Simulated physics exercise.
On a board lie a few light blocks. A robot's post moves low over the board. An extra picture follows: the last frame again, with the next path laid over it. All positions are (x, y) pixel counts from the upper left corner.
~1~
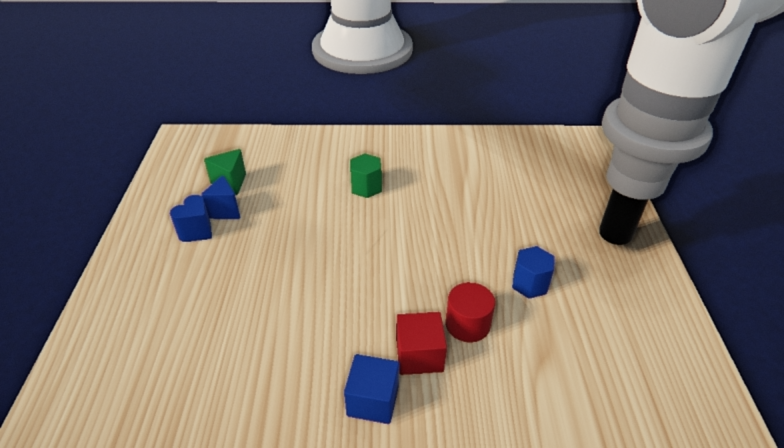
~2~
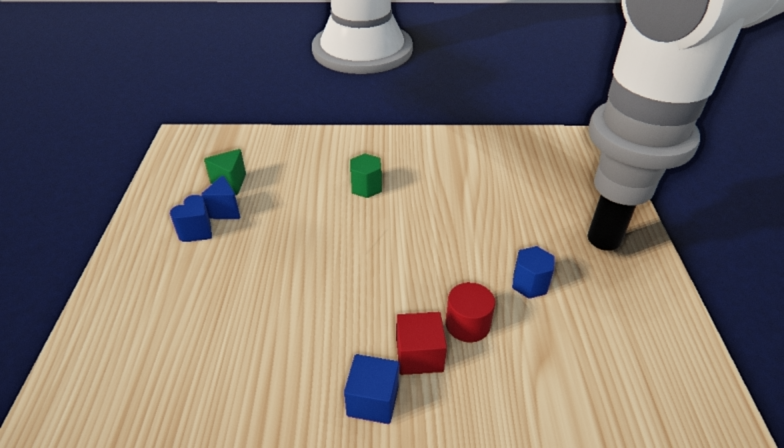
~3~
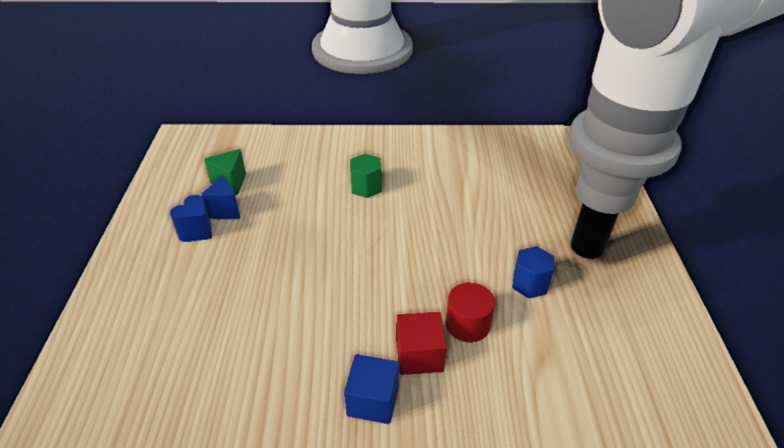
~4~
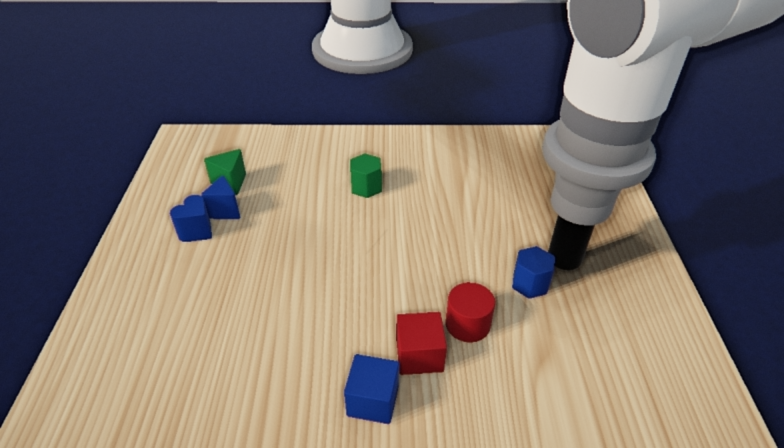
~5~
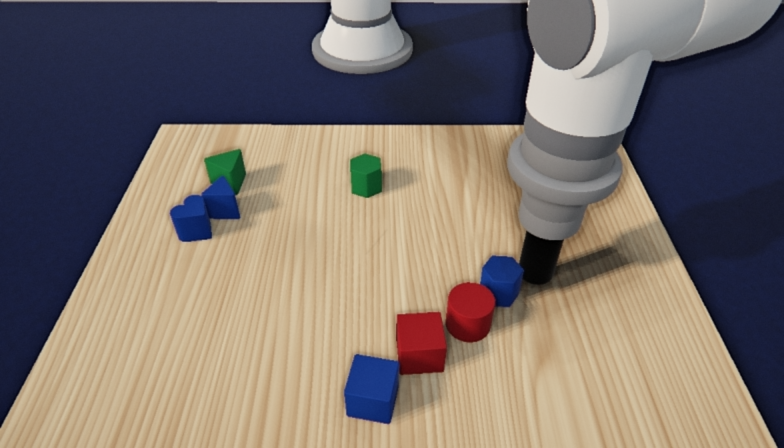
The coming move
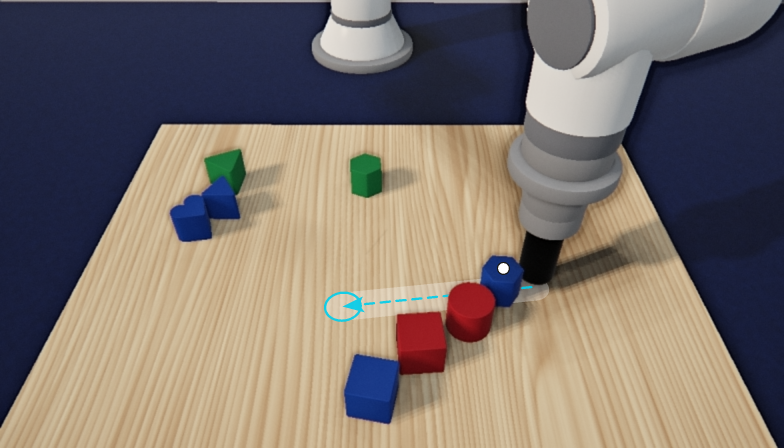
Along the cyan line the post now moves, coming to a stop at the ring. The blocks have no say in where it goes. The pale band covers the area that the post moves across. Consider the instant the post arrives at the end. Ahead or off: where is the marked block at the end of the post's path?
Ahead to the end.
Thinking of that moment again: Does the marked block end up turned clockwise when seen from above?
I expect so.
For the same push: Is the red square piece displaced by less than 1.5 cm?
The answer is yes.
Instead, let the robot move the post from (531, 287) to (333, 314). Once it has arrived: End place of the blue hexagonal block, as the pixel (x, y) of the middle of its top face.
Put as a pixel place, it's (321, 263).
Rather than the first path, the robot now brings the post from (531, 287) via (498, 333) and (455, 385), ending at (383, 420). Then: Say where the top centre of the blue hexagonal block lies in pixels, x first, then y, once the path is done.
The middle of the upper face of the blue hexagonal block will lie at about (482, 274) in the picture.
Path on the board, from (531, 287) directly to (343, 306); the dot is on the blue hexagonal block.
What follows on the original path. One third of the way, post (472, 280); red round block (461, 304); blue hexagonal block (437, 271), turned 15° clockwise.
Two thirds of the way, post (407, 286); red round block (461, 304); blue hexagonal block (371, 273), turned 35° clockwise.
At the end, post (342, 293); red square piece in place; red round block (461, 304); blue hexagonal block (305, 274), turned 50° clockwise.
